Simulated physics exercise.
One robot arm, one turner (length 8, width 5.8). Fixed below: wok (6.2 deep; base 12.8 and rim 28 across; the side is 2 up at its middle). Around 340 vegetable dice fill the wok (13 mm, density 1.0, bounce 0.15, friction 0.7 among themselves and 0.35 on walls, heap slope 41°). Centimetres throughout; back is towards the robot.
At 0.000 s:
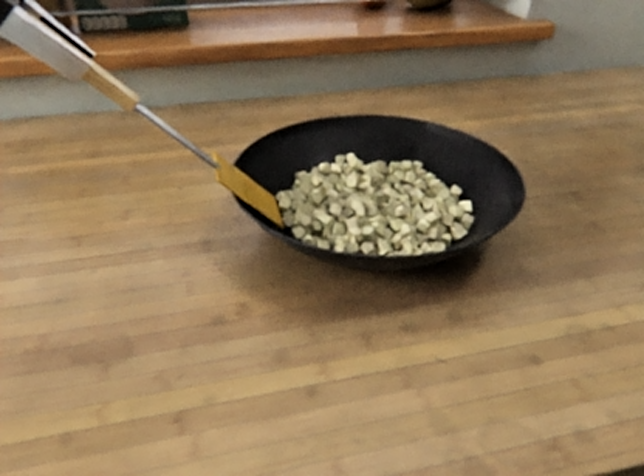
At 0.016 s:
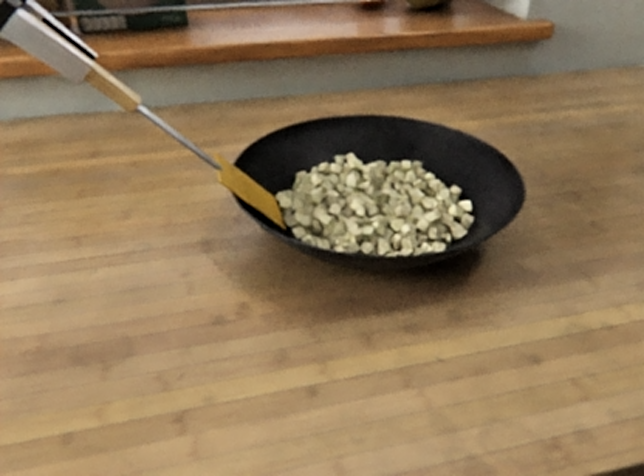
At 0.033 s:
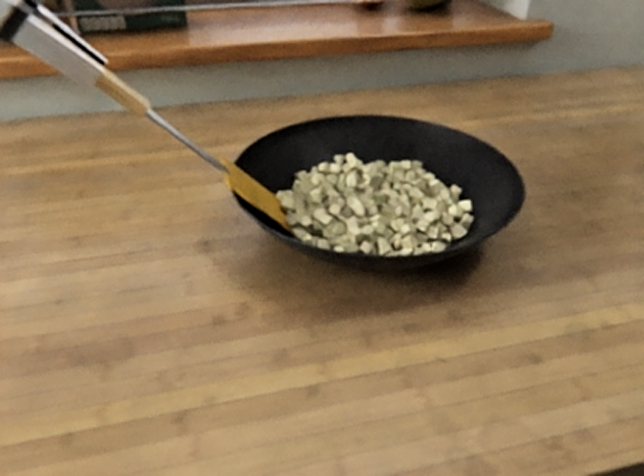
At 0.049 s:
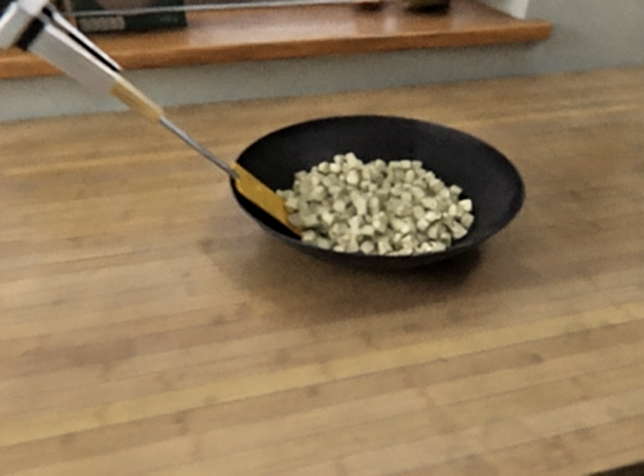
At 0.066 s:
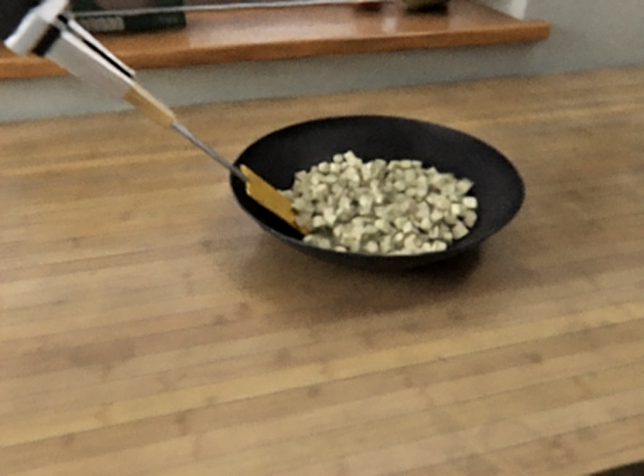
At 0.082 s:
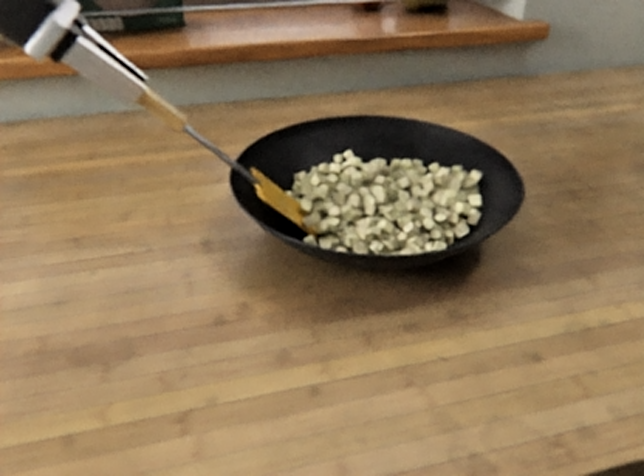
On a wooden counter, a robot arm slid a yellow turner a short way into a black wok of pale diced vegetables from the left, and the heap shifted slightly to the right.
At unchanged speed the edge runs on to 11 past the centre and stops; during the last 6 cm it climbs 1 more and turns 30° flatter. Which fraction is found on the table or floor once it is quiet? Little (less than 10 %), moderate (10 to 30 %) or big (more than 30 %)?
A moderate share, 10 to 30 %, ends on the table or floor.
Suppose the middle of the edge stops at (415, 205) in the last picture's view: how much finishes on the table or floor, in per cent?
About 5 per cent.
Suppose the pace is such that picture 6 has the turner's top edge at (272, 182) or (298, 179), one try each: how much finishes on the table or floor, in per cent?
About 30 and 40 per cent.
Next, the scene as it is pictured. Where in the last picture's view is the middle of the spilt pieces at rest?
Around (552, 194).
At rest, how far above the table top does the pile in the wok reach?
Roughly 8.5 cm.
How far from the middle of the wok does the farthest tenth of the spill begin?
About 30 cm.
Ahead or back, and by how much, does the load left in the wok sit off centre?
Some 3.5 cm ahead.
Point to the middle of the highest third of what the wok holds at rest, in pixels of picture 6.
At about (452, 178).
After 0.20 s, sloping 47°, highest piece 7 above the table; 341 in the wok.
After 0.31 s, sloping 39°, highest piece 8 above the table; 339 in the wok, 1 on the table or floor, 1 on the blade or in flight.
After 0.56 s, sloping 17°, highest piece 8 above the table; 285 in the wok, 53 on the table or floor, 3 on the blade or in flight.
After 1.61 s, sloping 17°, highest piece 8 above the table; 285 in the wok, 56 on the table or floor.
At rest, 285 in the wok, 56 on the table or floor. That is 16 % on the table or floor.
